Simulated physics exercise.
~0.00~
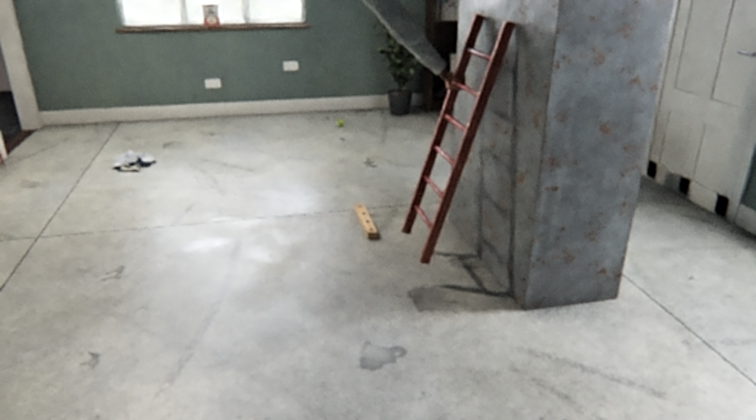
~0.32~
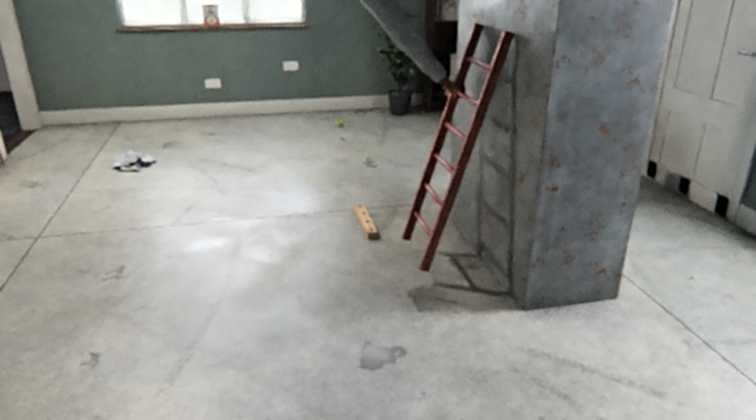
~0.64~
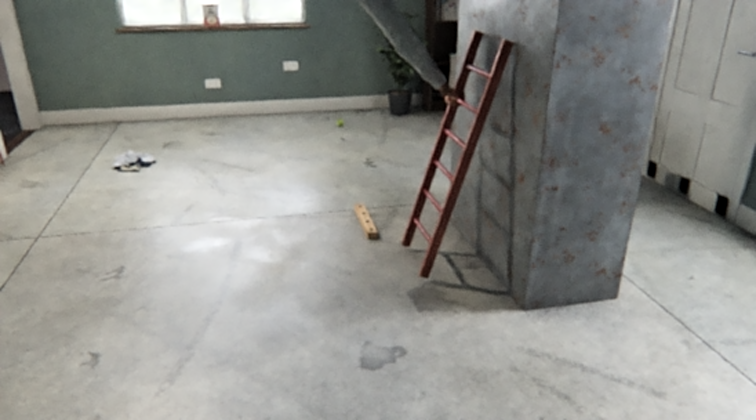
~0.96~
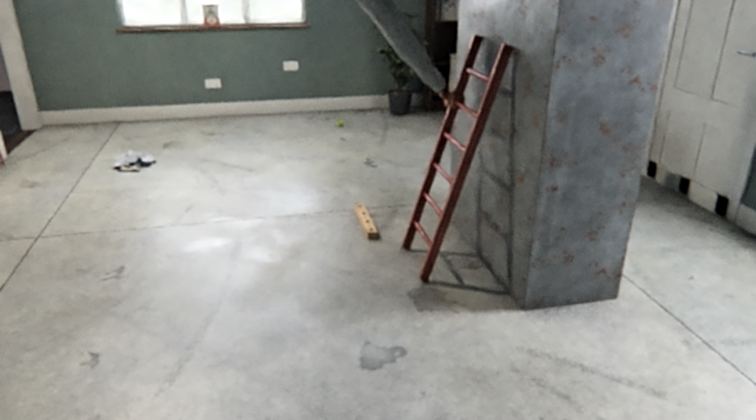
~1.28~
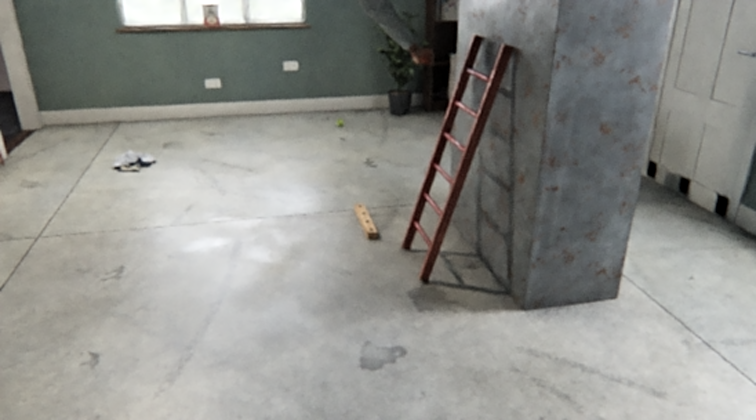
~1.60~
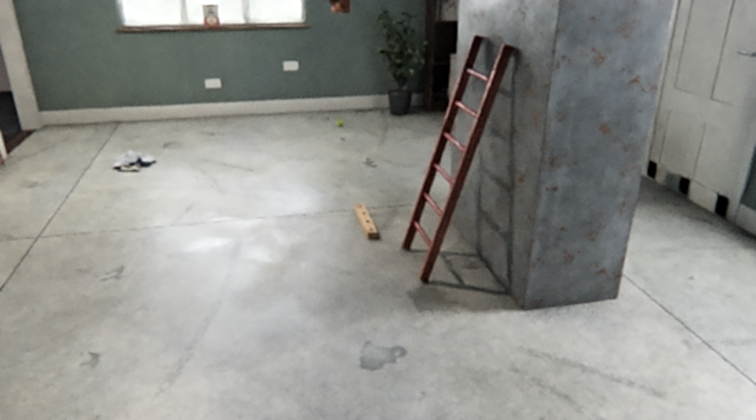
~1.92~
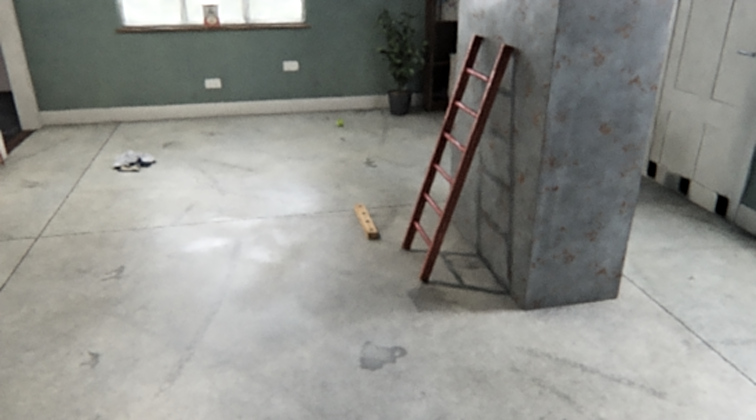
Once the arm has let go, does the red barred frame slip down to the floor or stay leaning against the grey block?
It stays leaning against the grey block, holding the same position after the arm has drawn away.
